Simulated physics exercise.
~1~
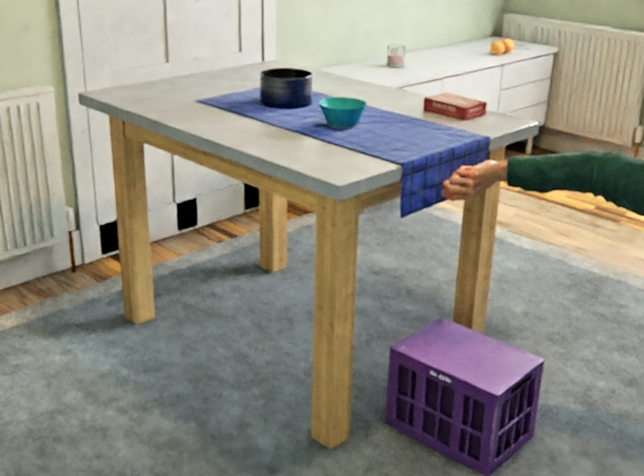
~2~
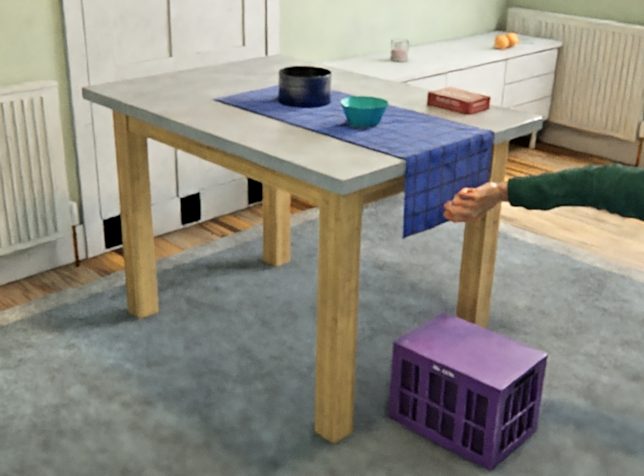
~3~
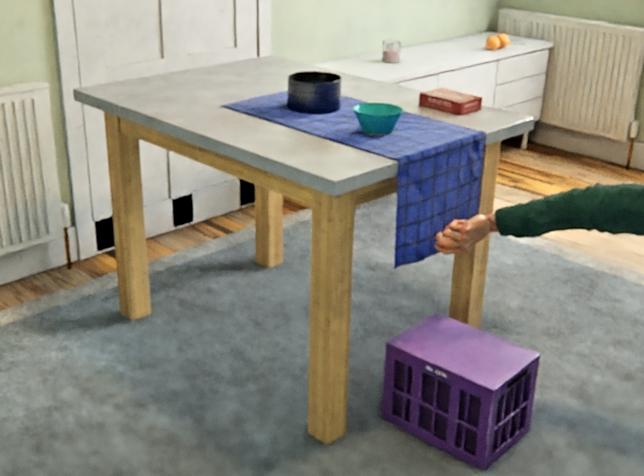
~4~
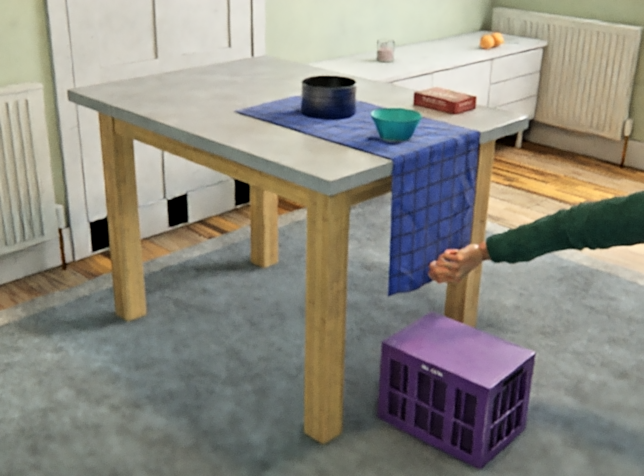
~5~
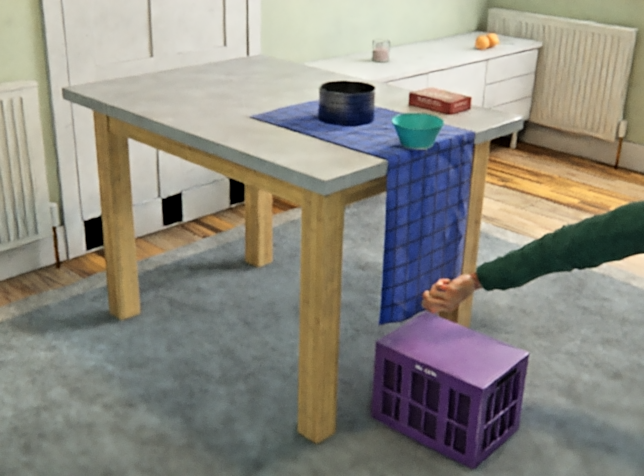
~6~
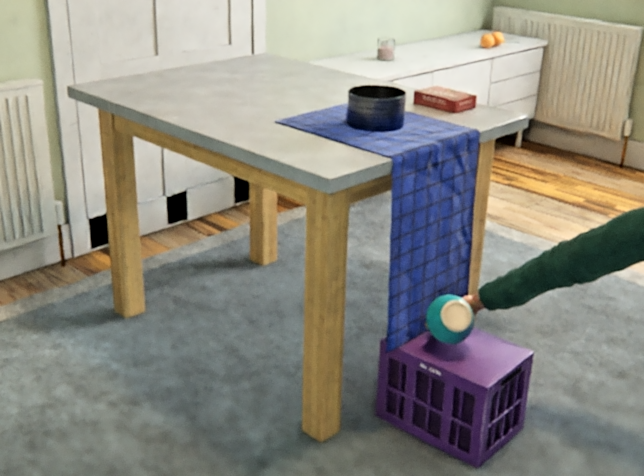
To begin with, a dark pot and a turquoise bowl sit on a blue checked cloth laid over a table, with a red packet beside it and a purple crate on the floor below. A hand in a green sleeve grips the hanging end and draws it steadily downward. The pot and bowl ride along to the right with the cloth, while the packet stays put. The bowl reaches the table's edge, then goes over it. Finally, the hem meets the crate, the bowl is tipped down by the hand just above it, and the pot and packet remain on the table.
